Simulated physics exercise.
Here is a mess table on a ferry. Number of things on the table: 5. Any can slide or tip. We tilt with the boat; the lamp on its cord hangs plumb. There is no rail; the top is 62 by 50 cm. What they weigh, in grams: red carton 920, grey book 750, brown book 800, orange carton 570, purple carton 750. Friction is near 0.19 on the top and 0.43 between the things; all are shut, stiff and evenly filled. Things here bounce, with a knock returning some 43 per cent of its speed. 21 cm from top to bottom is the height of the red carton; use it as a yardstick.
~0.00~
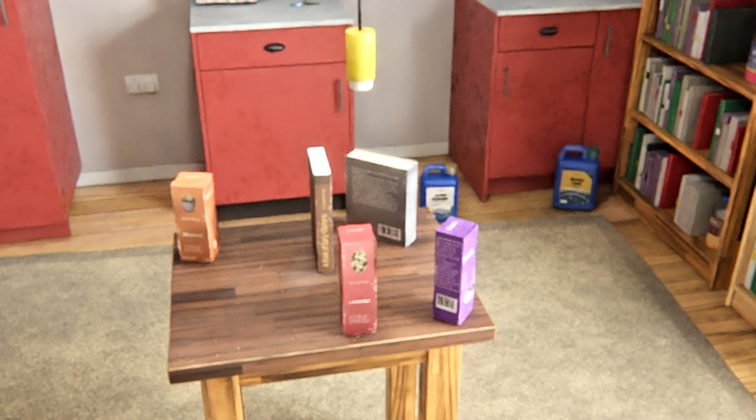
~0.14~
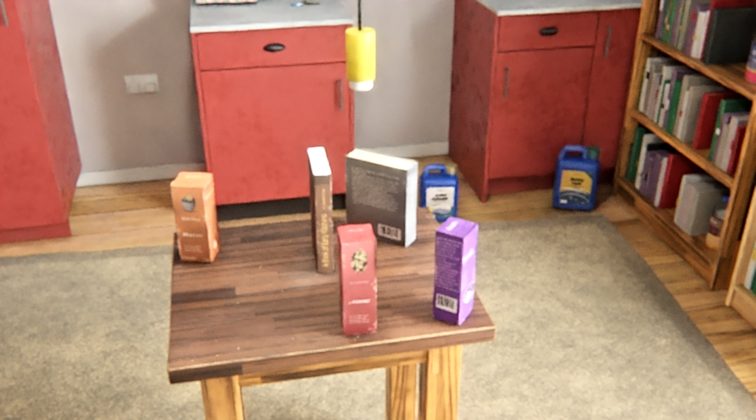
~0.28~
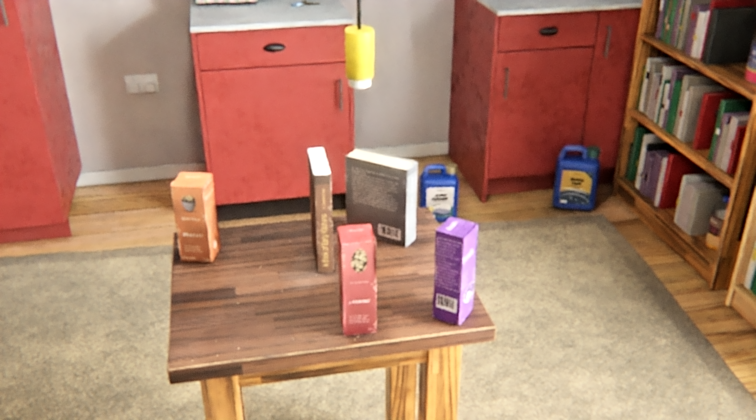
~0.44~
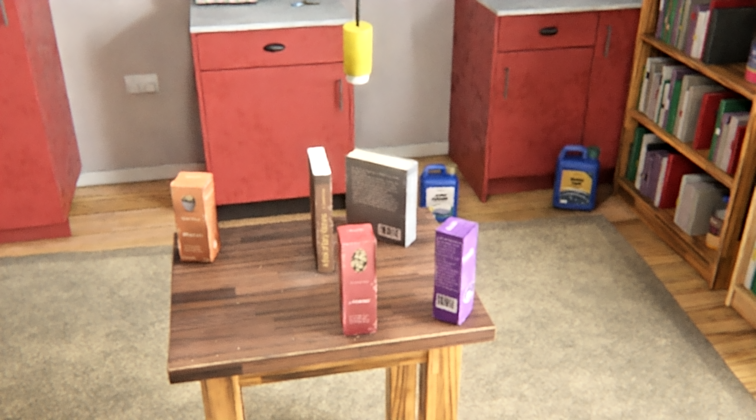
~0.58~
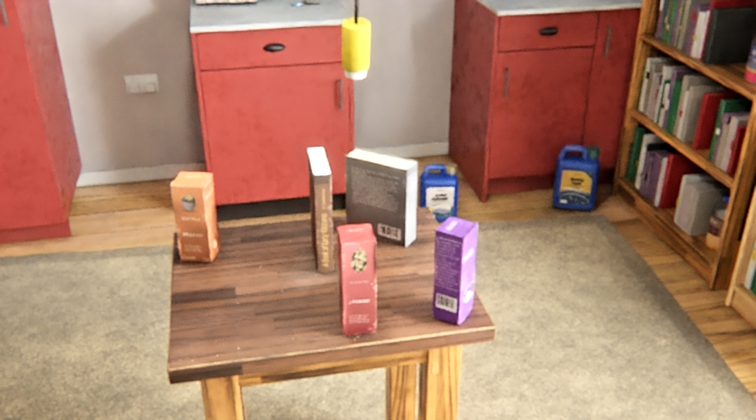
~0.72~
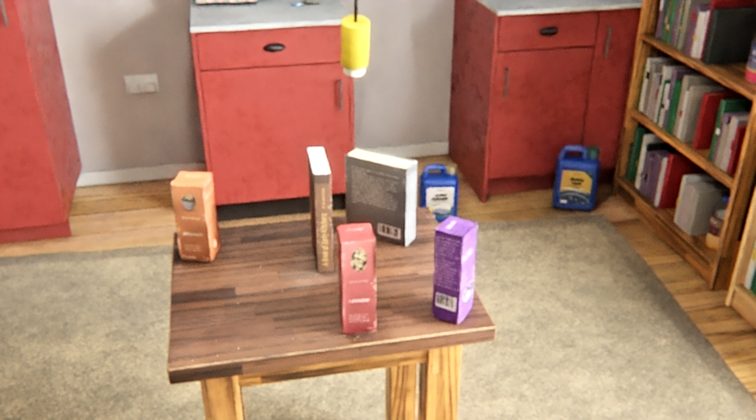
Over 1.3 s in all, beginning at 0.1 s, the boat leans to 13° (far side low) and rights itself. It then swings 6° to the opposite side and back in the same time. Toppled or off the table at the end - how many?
Not a single one.
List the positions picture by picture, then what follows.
Boat level; red carton (357, 281); grey book (381, 198), in the first frame.
Boat level; purple carton (455, 272); brown book (321, 210), in the second frame.
Heel 2°, far side down; orange carton (196, 218); purple carton (455, 272), in the third frame.
Heel 7°, far side down; brown book (321, 210); orange carton (196, 218), in the fourth frame.
Heel 11°, far side down; purple carton (455, 271); brown book (321, 210), in the fifth frame.
Heel 13°, far side down; red carton (357, 279); grey book (380, 197), in the sixth frame.
By 0.92 s, heel 11°, far side down; grey book 2 cm from its spot near (379, 193); red carton 2 cm from its spot near (356, 275); purple carton 2 cm from its spot.
By 1.02 s, heel 8°, far side down; grey book 3 cm from its spot near (378, 192); red carton 3 cm from its spot near (355, 273); purple carton 3 cm from its spot.
By 1.32 s, boat level; grey book 4 cm from its spot near (378, 190); red carton 3 cm from its spot near (354, 271); purple carton 4 cm from its spot.
By 2.42 s, heel 3°, near side down; grey book 3 cm from its spot near (378, 191); red carton 3 cm from its spot near (354, 272); purple carton 3 cm from its spot.
When it is over (3.2 s), all 5 within 5 cm of the start. End places, in pixels of the last picture, red carton near (354, 272), grey book near (378, 191).
